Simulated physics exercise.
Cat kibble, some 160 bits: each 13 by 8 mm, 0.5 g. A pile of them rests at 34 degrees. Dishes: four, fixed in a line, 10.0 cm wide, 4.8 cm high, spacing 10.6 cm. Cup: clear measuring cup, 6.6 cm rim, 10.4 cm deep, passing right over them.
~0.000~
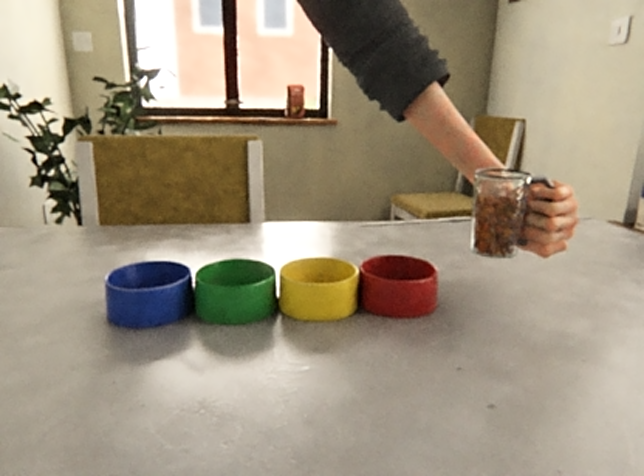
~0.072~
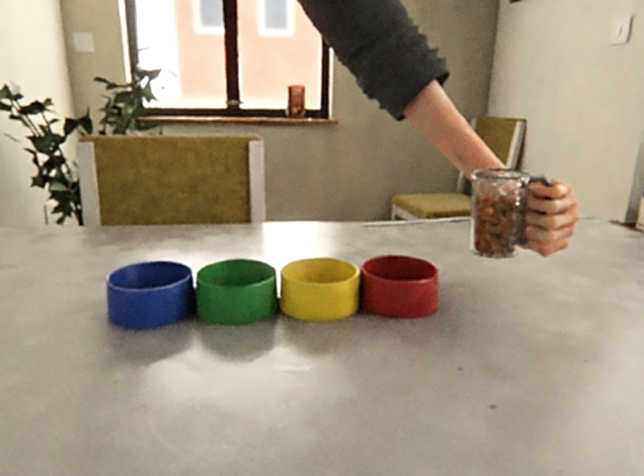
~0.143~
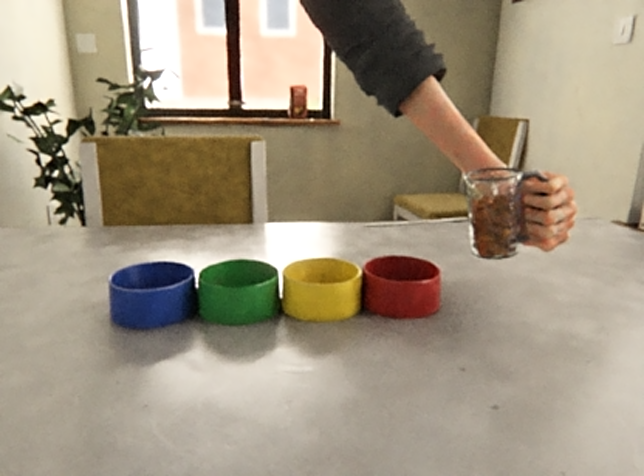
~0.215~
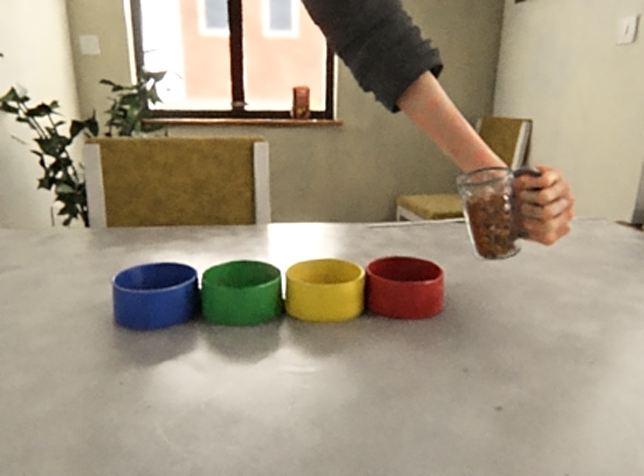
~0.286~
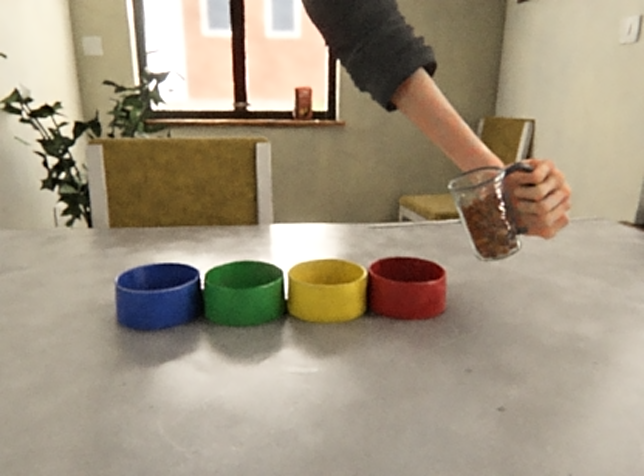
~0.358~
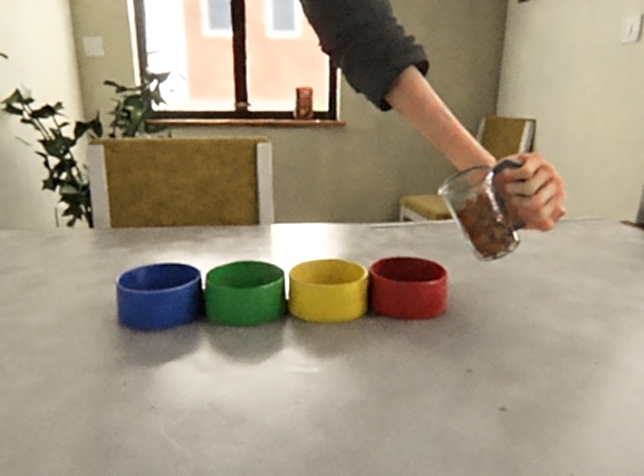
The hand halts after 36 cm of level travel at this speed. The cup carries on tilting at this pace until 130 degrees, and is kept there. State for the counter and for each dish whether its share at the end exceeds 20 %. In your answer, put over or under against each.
Red dish - under; blue dish - under; green dish - under; yellow dish - over; counter - under.
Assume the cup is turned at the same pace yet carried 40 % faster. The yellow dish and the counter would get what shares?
In that case: Yellow 50, and counter 10.
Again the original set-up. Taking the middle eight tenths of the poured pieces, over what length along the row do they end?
I'd put it at close to 6 cm.
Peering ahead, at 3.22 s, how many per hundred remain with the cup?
I'd say close to 0 per cent.
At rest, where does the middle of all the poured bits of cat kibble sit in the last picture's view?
Somewhere around (326, 291) in the final frame.
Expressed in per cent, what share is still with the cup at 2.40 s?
0 %.
After 1.58 s, tilt 130 degrees; cup holds 0 %, yellow 95 %.
After 2.40 s, tilt 130 degrees; cup holds 0 %, yellow 100 %.
Then, at 3.22 s, tilt 130 degrees; cup holds 0 %, yellow 100 %.
By 3.5 s all is still; red 0 %, blue 0 %, green 0 %, yellow 100 %, counter 0 %.
